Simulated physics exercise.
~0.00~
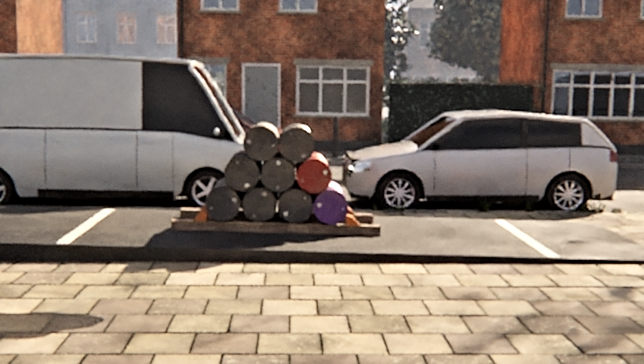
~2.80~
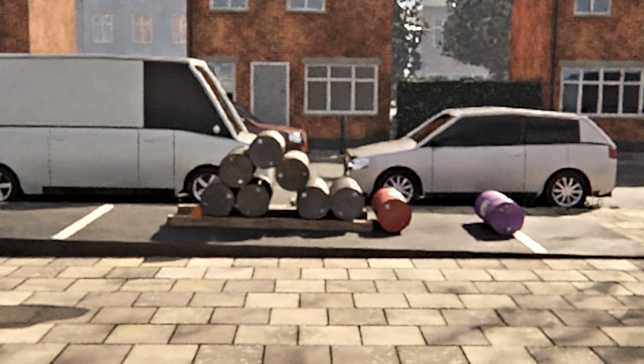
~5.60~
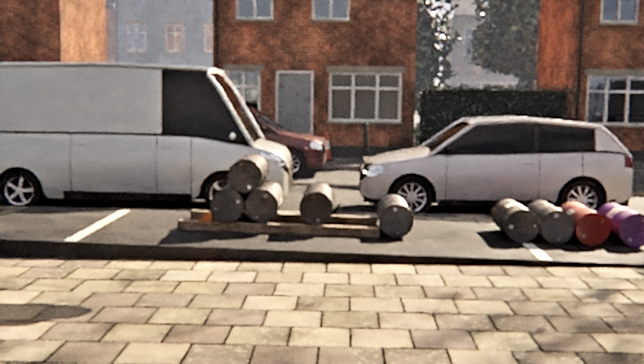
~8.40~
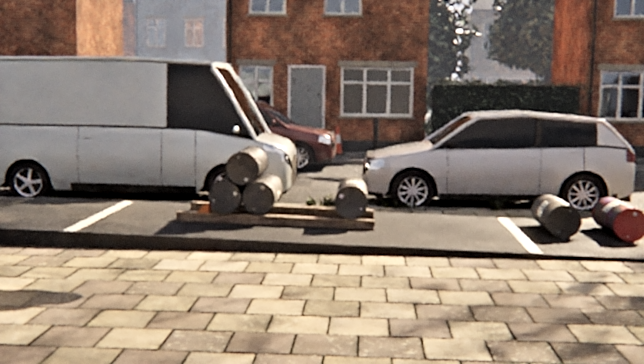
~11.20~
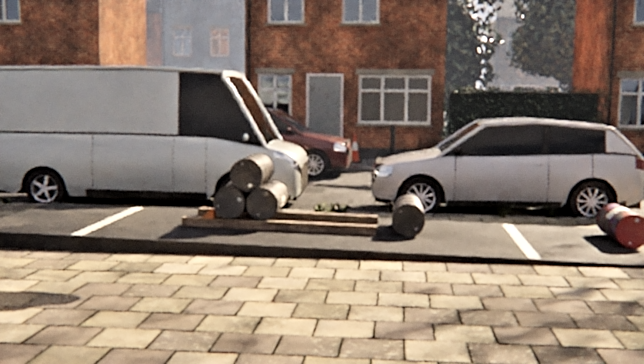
A stack of drums beside parked vehicles collapsed to the right, the purple one rolling off first and the red one following, and both crossed the painted line with several grey drums, while a small pile stayed on the wooden bearers.
